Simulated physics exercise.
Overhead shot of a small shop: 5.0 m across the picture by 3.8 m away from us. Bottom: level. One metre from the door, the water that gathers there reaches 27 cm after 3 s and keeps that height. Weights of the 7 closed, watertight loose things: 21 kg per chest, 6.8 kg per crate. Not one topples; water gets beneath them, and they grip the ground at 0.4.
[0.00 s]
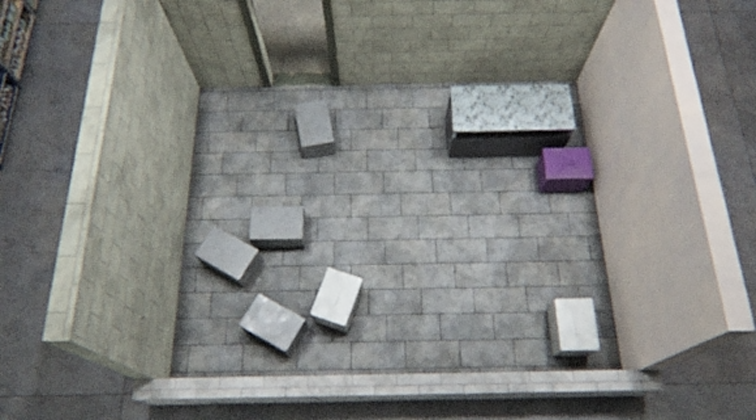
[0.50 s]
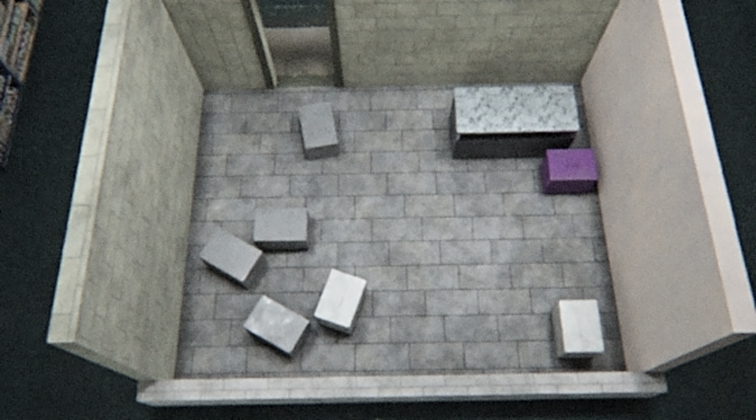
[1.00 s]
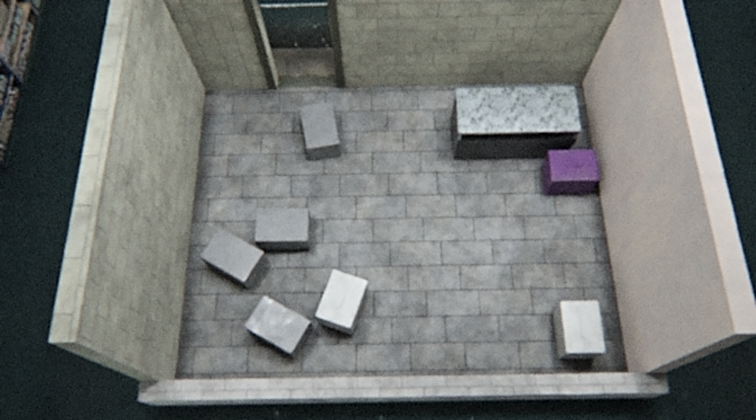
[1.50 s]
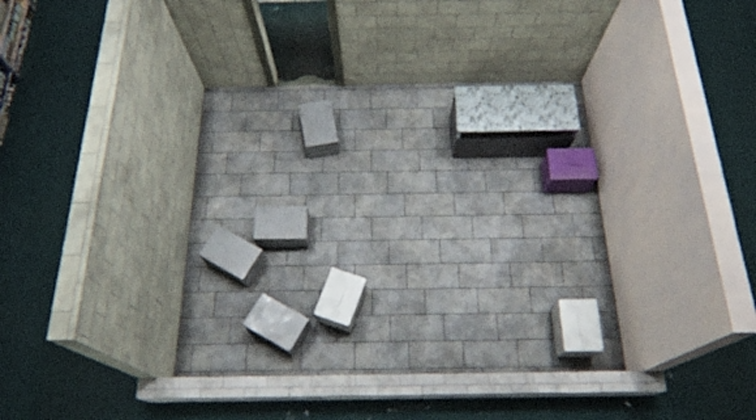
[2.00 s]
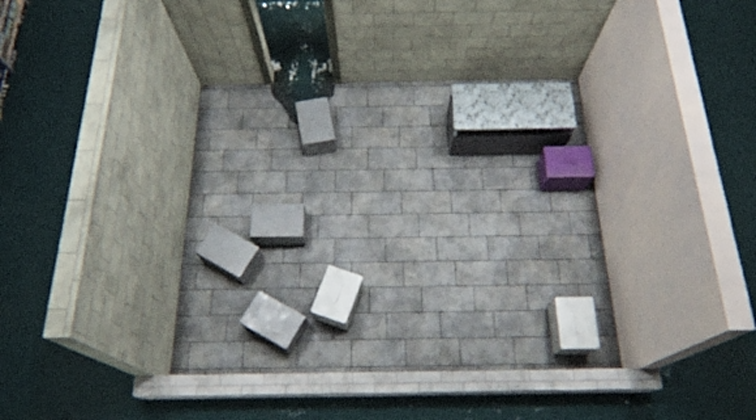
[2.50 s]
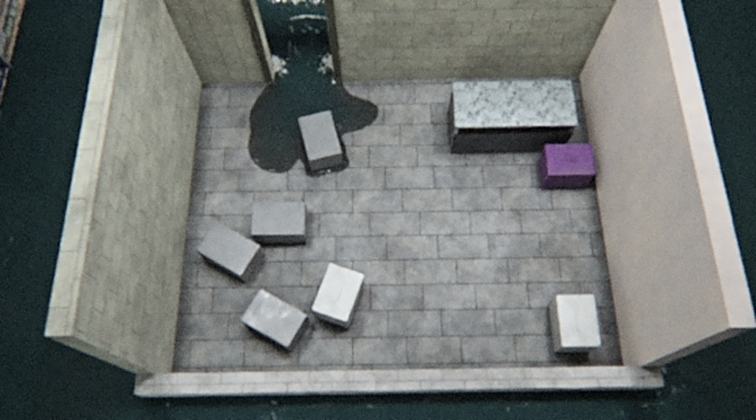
Dark water entering a small walled shop through the doorway, spreading across the tiled floor and around the nearest grey block.
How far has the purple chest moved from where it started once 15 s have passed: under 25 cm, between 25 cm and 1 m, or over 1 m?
Prediction: It more or less keeps its spot.
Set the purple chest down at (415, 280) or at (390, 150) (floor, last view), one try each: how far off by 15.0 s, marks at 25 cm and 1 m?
In turn: It goes a long way; it hardly budges.
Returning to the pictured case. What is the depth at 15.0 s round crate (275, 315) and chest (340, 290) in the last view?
About 8 and 13 cm.
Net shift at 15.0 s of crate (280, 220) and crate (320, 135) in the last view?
250 cm, 400 cm.
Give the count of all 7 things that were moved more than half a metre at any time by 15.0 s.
I get 6.
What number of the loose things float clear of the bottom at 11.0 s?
The count is 6.
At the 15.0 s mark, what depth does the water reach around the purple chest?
I'd put it at about 12 cm.
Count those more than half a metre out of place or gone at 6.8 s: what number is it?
Answer: 4.
After 3.5 s the purple chest is near (570, 159), 0.0 m from its start, aground; 0 afloat.
After 6.8 s the purple chest is near (570, 159), 0.0 m from its start, aground; 4 afloat.
After 11.0 s the purple chest is near (567, 153), 0.1 m from its start, aground; 6 afloat.
After 15.0 s the purple chest is near (572, 151), 0.1 m from its start, afloat; 7 afloat.
